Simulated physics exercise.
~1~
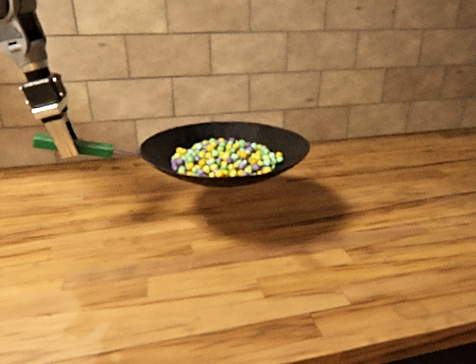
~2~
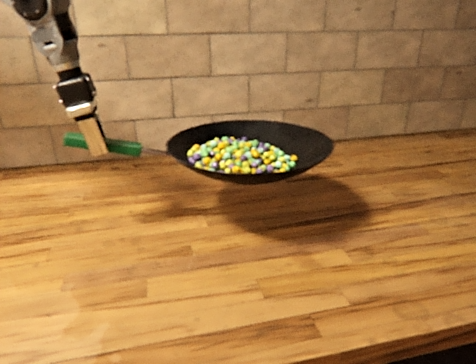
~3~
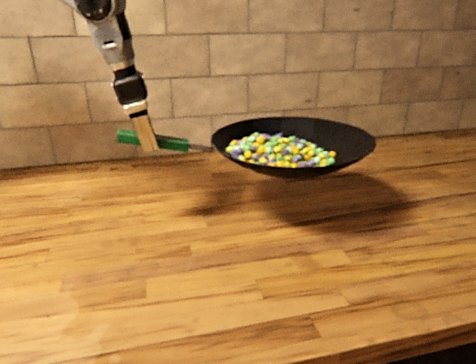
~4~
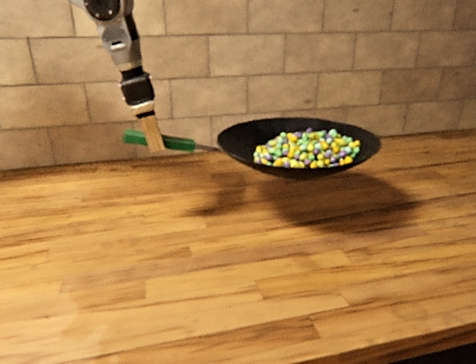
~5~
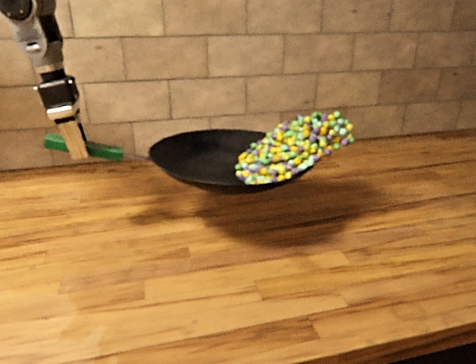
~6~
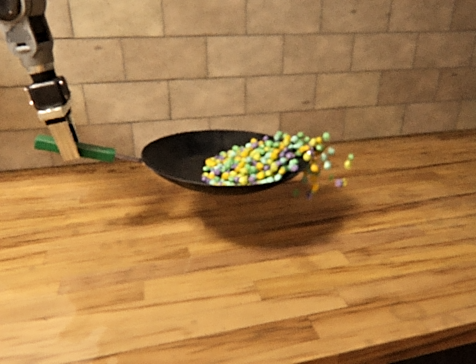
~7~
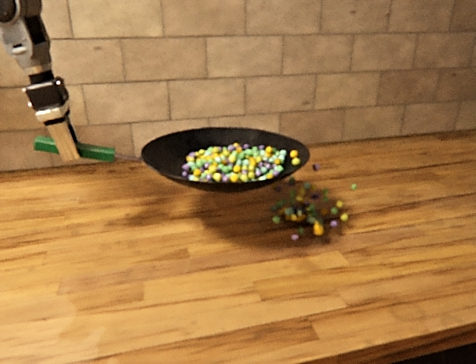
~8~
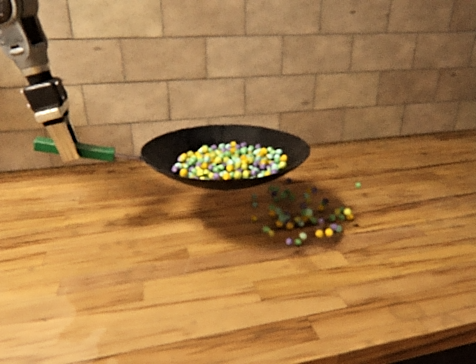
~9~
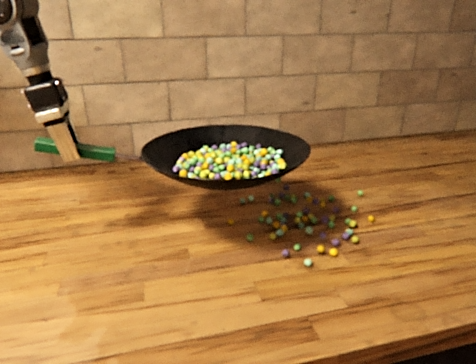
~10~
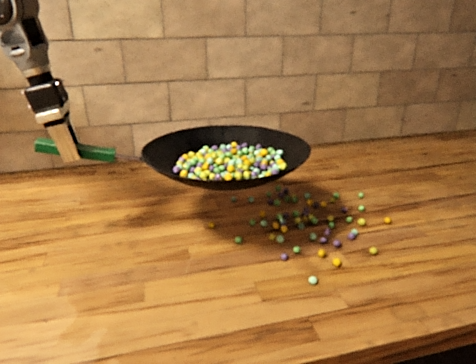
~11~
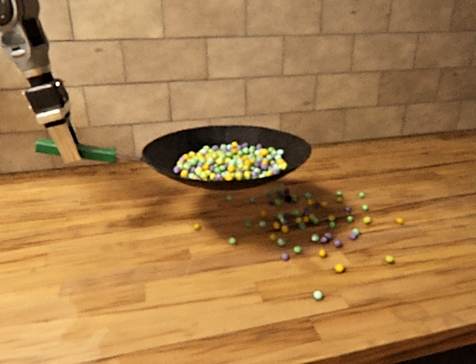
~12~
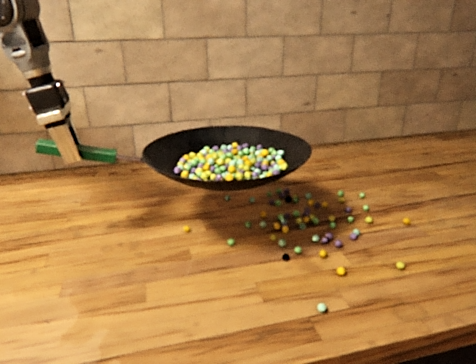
To begin with, a robot arm grips the green handle of a dark wok heaped with colourful round sweets, holding it above a wooden table before a brick wall. The arm carries the wok to the right, and the sweets stay inside. It then pulls the wok sharply back to the left, and the load surges up over the right rim. Most of the sweets settle back into the wok, but a cluster spills over and drops onto the table. The fallen ones scatter and roll outward, ending strewn across the wood while the wok hangs still, mostly full.
